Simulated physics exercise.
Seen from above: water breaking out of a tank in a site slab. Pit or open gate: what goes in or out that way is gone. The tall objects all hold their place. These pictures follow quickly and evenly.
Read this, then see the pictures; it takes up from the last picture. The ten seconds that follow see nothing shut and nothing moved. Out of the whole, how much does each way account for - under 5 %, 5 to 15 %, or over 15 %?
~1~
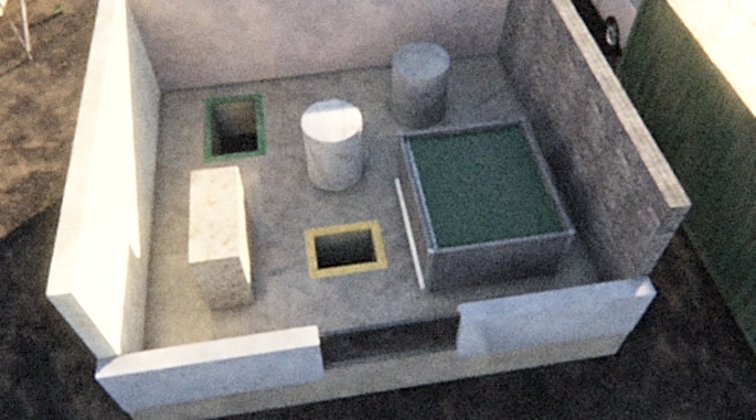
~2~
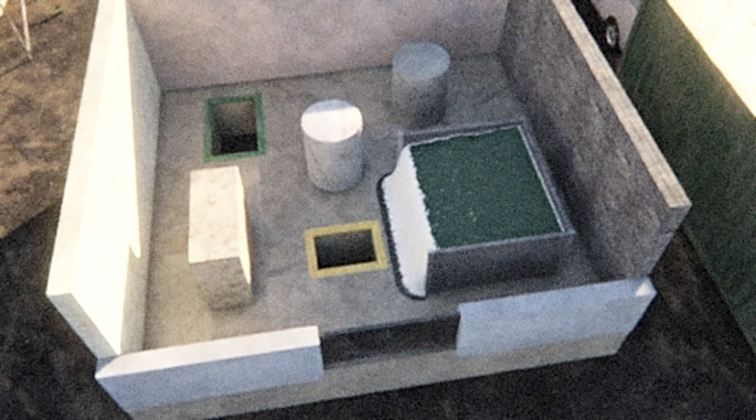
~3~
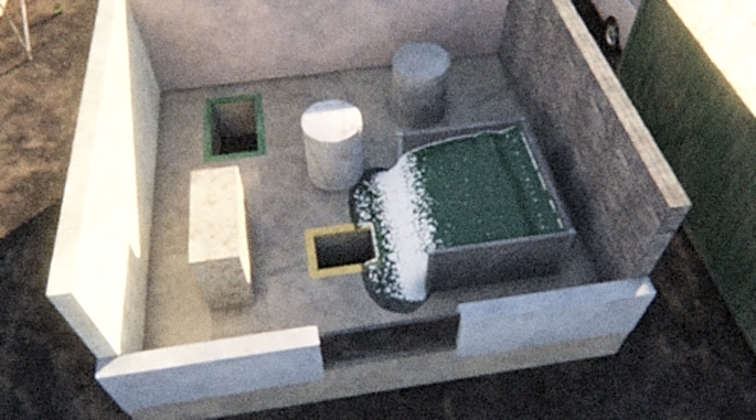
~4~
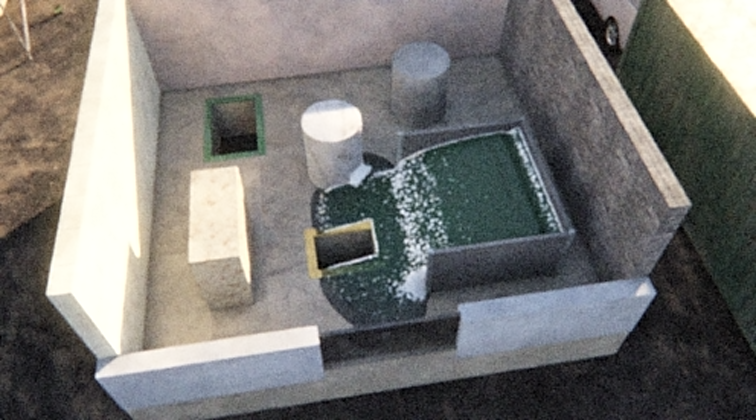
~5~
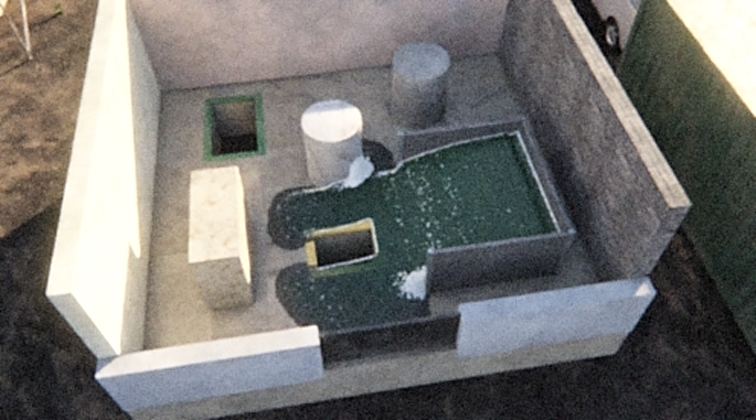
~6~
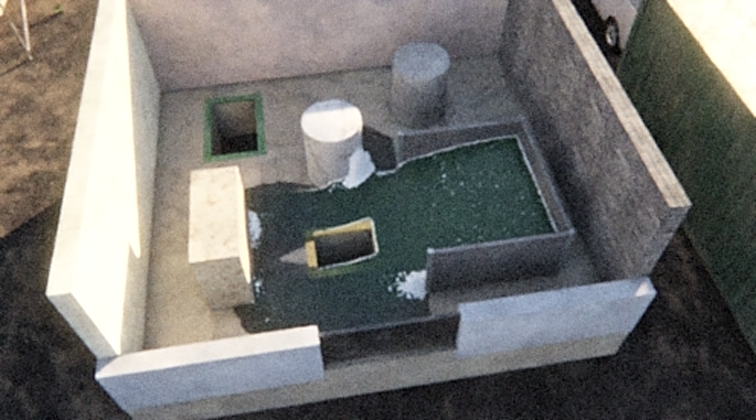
By the end, the gate accounts for under 5 %; the green pit accounts for over 15 %; the yellow pit accounts for over 15 %.
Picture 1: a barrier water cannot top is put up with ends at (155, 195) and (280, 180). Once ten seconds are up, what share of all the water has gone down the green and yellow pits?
The green pit takes 6 per cent and the yellow pit 60 per cent.
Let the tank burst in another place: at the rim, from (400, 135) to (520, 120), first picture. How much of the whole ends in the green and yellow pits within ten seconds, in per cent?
The green pit takes 45 per cent and the yellow pit 6 per cent.
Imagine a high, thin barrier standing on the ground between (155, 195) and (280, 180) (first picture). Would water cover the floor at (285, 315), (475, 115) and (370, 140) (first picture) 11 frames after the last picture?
In order: Wet; dry; wet.
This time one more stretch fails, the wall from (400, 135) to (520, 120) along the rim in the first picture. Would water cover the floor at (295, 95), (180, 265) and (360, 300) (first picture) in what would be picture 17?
The first would be drenched, the second still unwetted and the third still unwetted.
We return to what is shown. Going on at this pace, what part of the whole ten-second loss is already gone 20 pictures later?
About 55 per cent.
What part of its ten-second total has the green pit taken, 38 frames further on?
Share at that point: Roughly 60 %.
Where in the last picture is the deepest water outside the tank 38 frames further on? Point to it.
Somewhere around pixel (161, 104).
A moment on, water covers 45 % of the floor; the gate 0 %, the green pit 0 %, the yellow pit 19 %.
Next, water covers 60 % of the floor; the gate 0 %, the green pit 0 %, the yellow pit 29 %.
Then, water covers 65 % of the floor; the gate 0 %, the green pit 3 %, the yellow pit 36 %.
Later, water covers 90 % of the floor; the gate 0 %, the green pit 14 %, the yellow pit 43 %.
In the end, water covers 95 % of the floor; the gate 0 %, the green pit 22 %, the yellow pit 48 %.
